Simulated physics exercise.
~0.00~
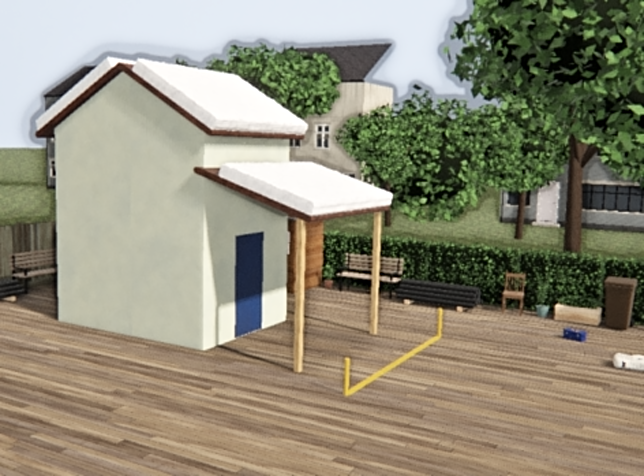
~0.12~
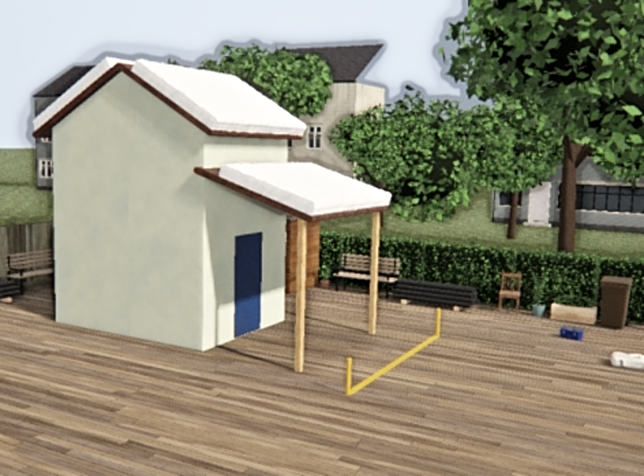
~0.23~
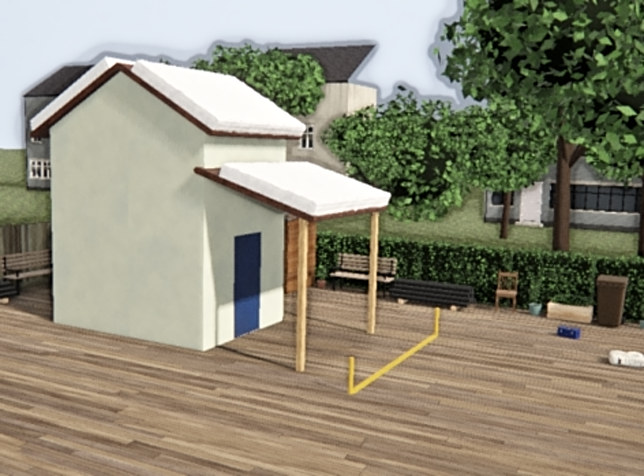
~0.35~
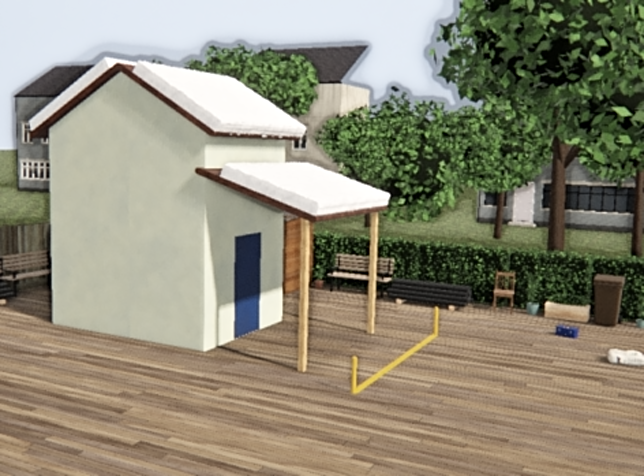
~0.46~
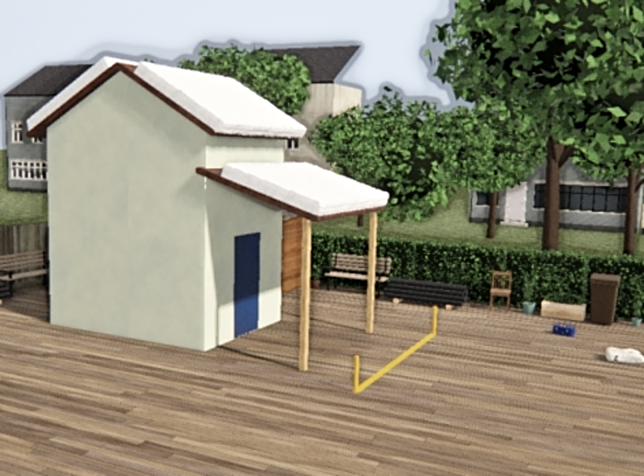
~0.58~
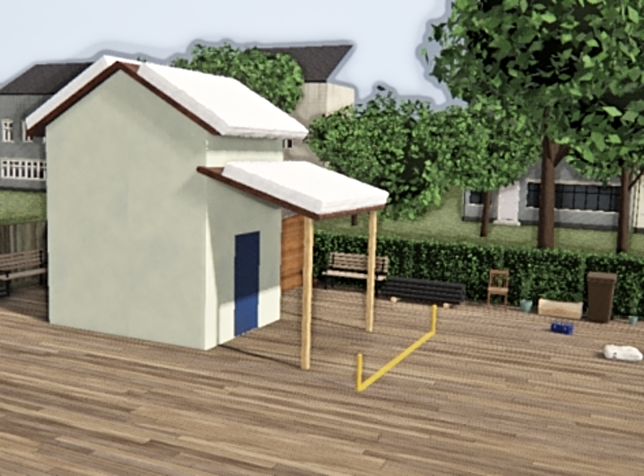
A pale shed stands still as snow on its upper roof slides slightly past the edge.
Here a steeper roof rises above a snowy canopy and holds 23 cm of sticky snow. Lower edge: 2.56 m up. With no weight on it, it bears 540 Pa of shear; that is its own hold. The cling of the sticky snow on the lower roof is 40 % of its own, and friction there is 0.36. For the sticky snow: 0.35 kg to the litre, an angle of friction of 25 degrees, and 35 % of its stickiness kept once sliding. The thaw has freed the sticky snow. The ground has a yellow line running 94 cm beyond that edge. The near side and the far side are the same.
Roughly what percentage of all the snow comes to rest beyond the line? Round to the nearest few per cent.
Roughly 0 %.
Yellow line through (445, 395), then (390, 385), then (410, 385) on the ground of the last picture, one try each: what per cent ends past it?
About 0 %, 0 %, 0 %.
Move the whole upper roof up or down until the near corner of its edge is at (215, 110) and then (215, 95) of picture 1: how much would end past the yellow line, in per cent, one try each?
First try 8 %, second try 20 %.
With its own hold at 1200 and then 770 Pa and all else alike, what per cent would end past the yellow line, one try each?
Going in order, it's 0 % and then 0 %.
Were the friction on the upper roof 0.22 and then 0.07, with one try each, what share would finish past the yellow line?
First some 16 %, after that some 30 %.
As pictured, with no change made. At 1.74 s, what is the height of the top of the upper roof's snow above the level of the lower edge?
I'd estimate around 1.7 m up from the lower edge.
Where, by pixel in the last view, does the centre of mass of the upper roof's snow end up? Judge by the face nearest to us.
Around (258, 166).
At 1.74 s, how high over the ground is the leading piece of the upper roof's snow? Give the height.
3.2 m or thereabouts.
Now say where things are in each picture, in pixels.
In the first picture, foremost bit of the sticky snow at (214, 126).
In the second picture, foremost bit of the sticky snow at (214, 127), its middle shifted 7 mm.
In the third picture, foremost bit of the sticky snow at (216, 120), its middle shifted 2.5 cm, 1 % of it past the upper edge, in one piece.
In the fourth picture, foremost bit of the sticky snow at (218, 122), its middle shifted 5.8 cm, 3 % of it past the upper edge, in one piece.
In the fifth picture, foremost bit of the sticky snow at (221, 123), its middle shifted 11 cm, 5 % of it past the upper edge, in one piece.
In the sixth picture, foremost bit of the sticky snow at (225, 126), its middle shifted 17 cm, 8 % of it past the upper edge, in one piece.
After 1.11 s, none is below the lower edge and 0 % is past the line.
After 1.74 s, none is below the lower edge and 0 % is past the line.
After 2.37 s, none is below the lower edge and 0 % is past the line.
After 3.00 s, 4 % is below the lower edge and 0 % is past the line.
After 3.90 s, 4 % is below the lower edge and 0 % is past the line.
